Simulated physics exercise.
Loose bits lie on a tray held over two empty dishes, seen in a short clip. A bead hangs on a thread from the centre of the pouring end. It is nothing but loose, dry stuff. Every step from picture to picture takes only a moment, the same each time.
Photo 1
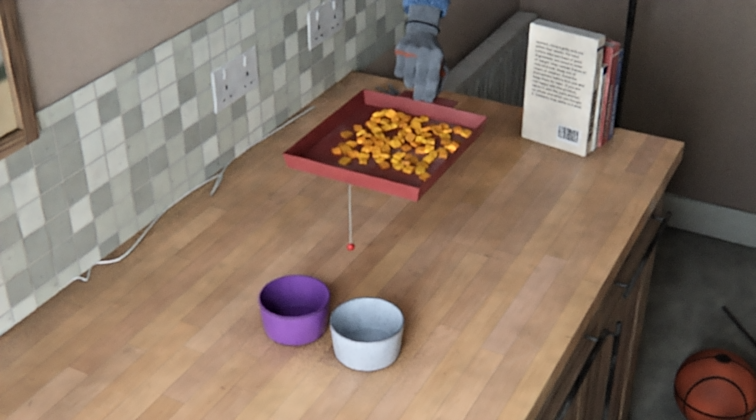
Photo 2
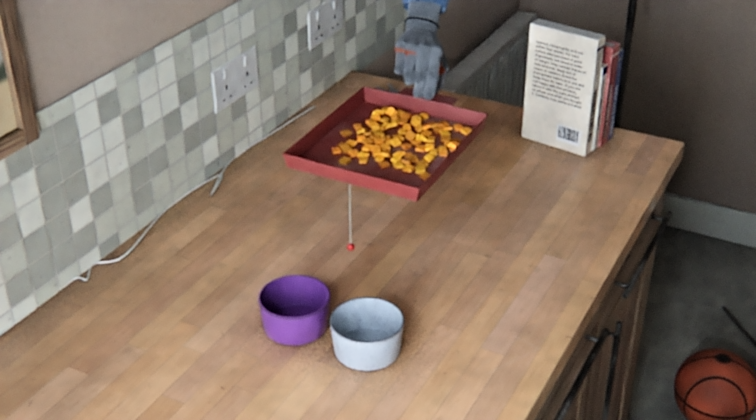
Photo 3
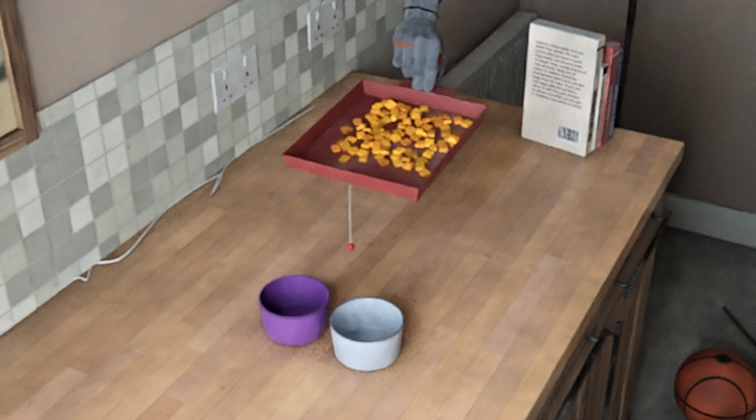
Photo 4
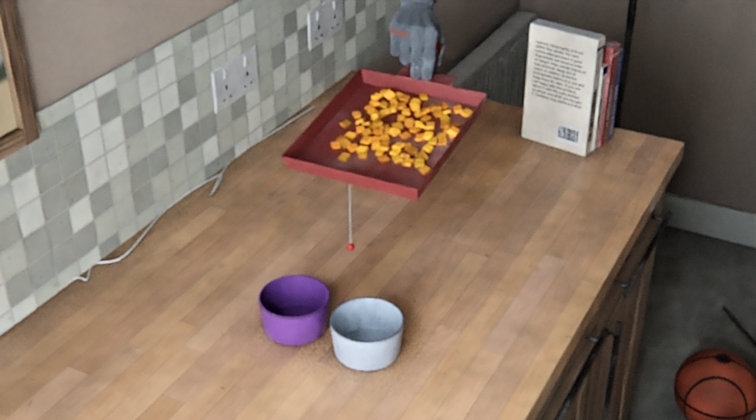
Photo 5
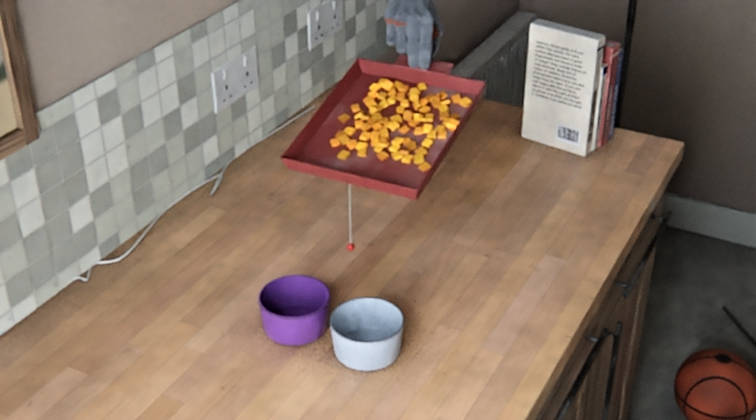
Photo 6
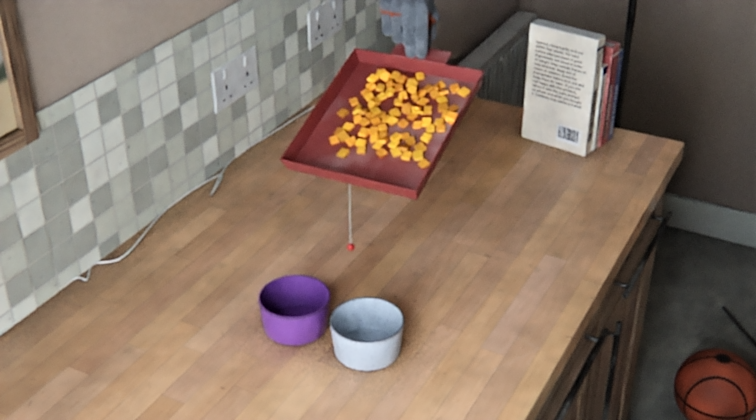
To begin with, a gloved hand holds a red tray of small orange-yellow pieces level above a wooden counter, behind a purple bowl and a pale grey one. The hand then raises the tray's far end steadily, tilting it toward the bowls, while the pieces stay on the tray and both bowls remain empty.
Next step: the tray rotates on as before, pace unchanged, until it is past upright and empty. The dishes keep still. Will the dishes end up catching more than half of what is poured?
The dishes save the lesser portion.
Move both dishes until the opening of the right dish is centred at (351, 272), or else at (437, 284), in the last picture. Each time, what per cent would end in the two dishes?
It works out to 70 percent and then 10 percent.
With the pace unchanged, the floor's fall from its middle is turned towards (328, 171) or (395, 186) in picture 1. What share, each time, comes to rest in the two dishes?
For the first it's near 0 %, for the second near 0 %.
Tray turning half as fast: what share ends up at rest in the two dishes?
It would be some 0 in a hundred.
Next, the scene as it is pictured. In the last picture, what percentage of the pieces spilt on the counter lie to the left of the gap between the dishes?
Estimate: About 60 per cent.
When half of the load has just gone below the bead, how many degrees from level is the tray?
I'd say it is tilted about 115°.
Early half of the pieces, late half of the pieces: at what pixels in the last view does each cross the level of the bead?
Around (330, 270) at first; around (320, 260) after that.
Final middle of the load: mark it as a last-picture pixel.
The centre settles at about (330, 304).
Just after the last frame, tray tipped steeply; almost all on the tray; just a few in the air.
A moment on, tray tipped past a quarter turn; the larger part on the tray; about a tenth in the left dish; about a tenth outside both; about a tenth in the air.
Further on, tray tipped past a quarter turn; about a tenth in the right dish; just a few in the left dish; almost all outside both.
When it is over, tray tipped past a quarter turn; about a tenth in the right dish; just a few in the left dish; almost all outside both.
